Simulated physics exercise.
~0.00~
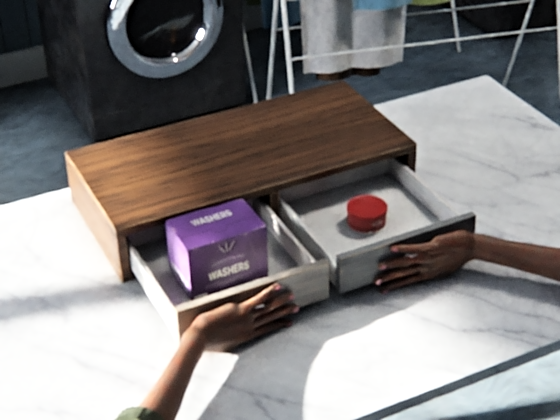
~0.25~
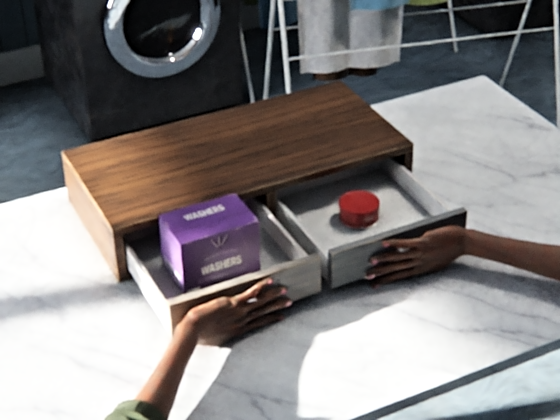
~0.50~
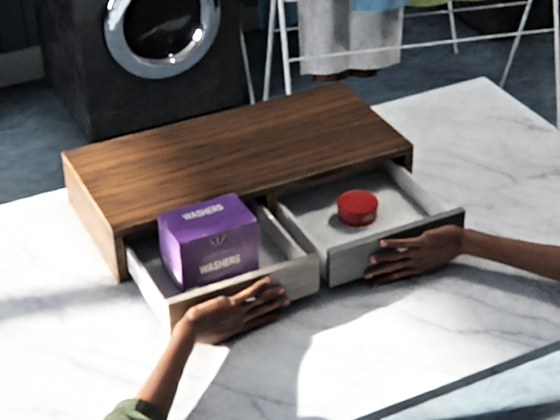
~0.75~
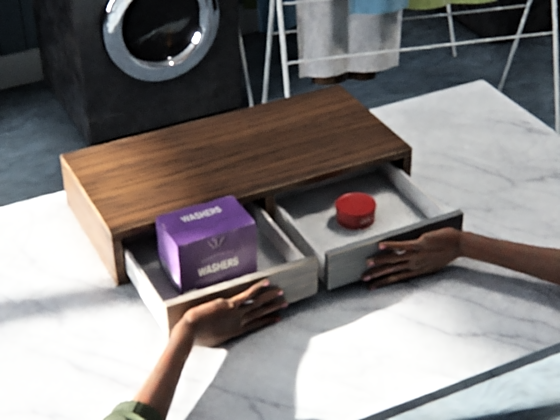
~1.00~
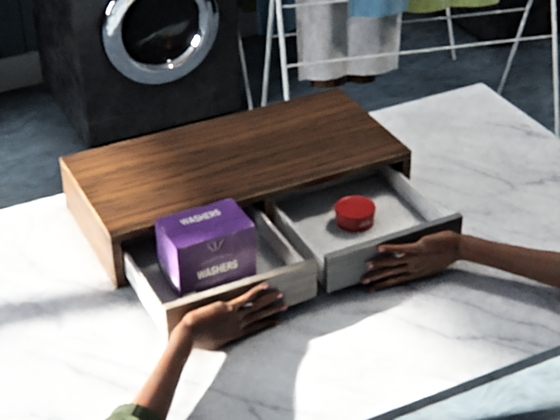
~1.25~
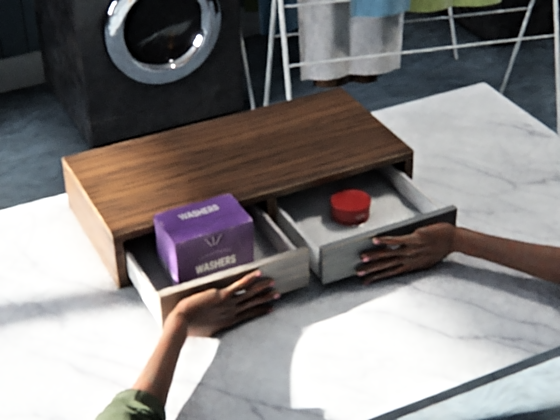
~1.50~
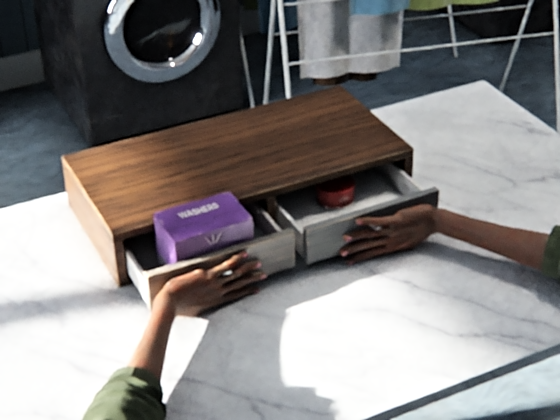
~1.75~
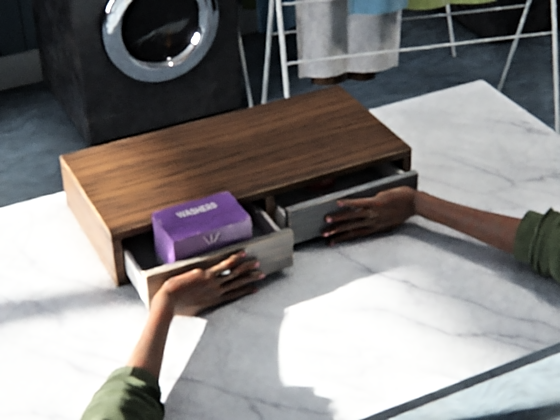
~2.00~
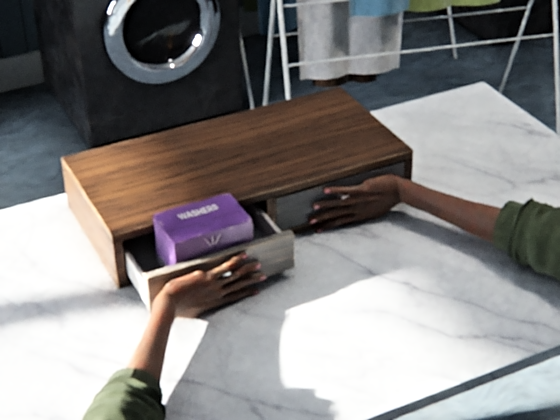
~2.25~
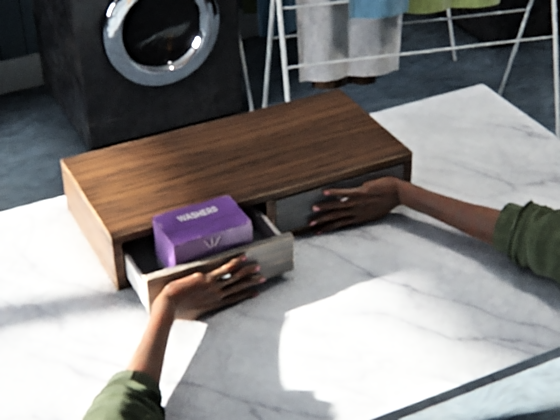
Two drawers in a wooden chest on a marble surface, the left holding a purple box and the right a red pot, are pushed inward by two hands; the left stops partway and stays ajar, while the right slides in until it is closed.
